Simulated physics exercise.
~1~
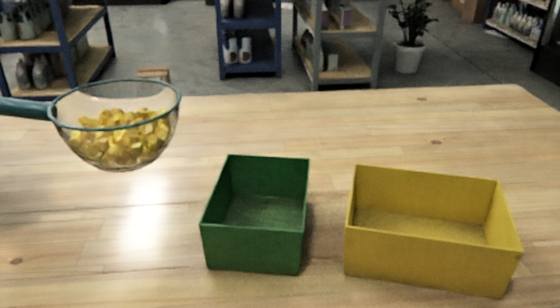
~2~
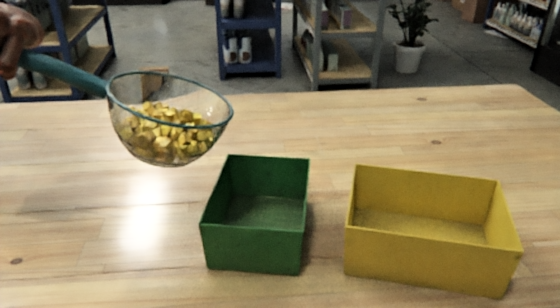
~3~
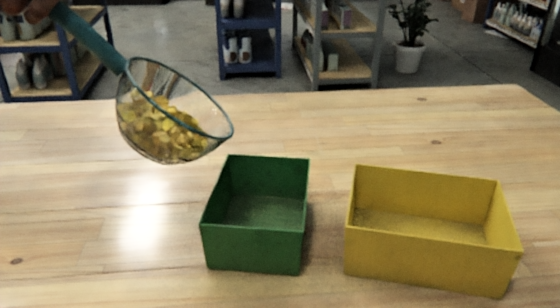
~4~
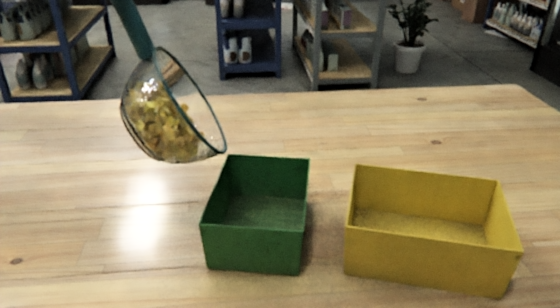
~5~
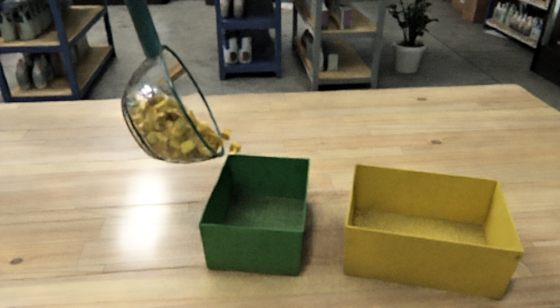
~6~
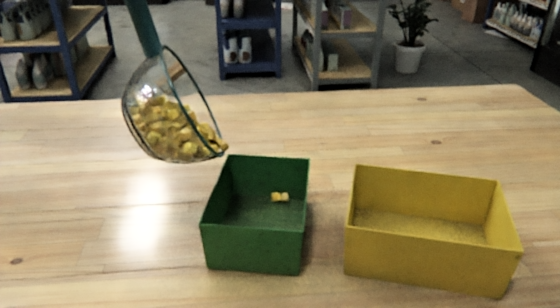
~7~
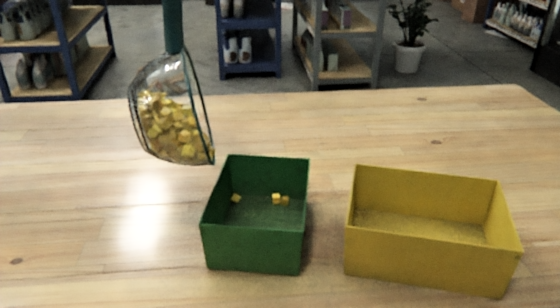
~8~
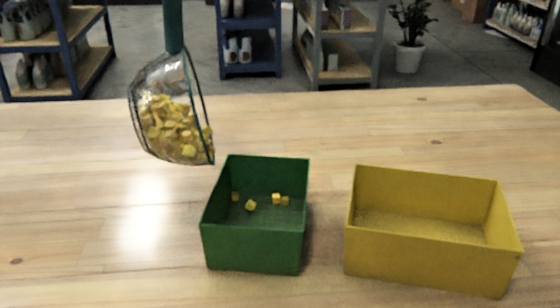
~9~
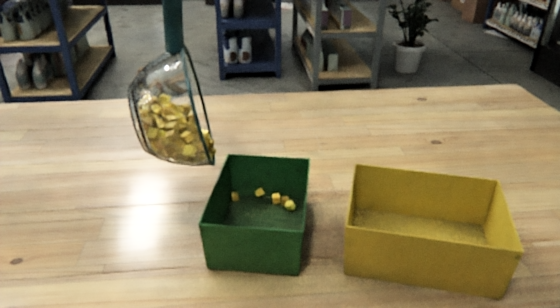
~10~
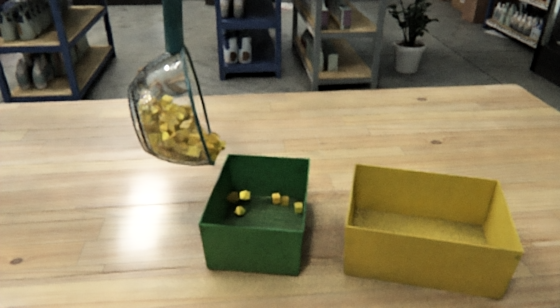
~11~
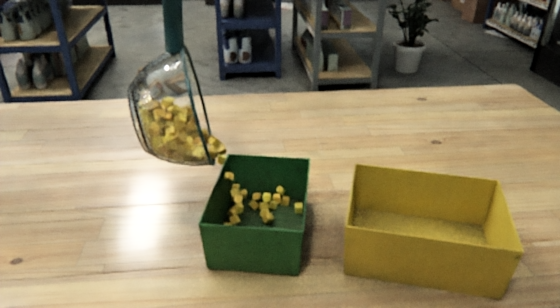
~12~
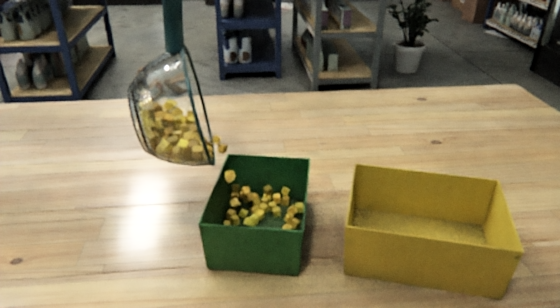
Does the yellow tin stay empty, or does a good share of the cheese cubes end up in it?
The yellow tin stays empty. The cubes that leave the bowl land in the green tin, with none lying outside on the table.
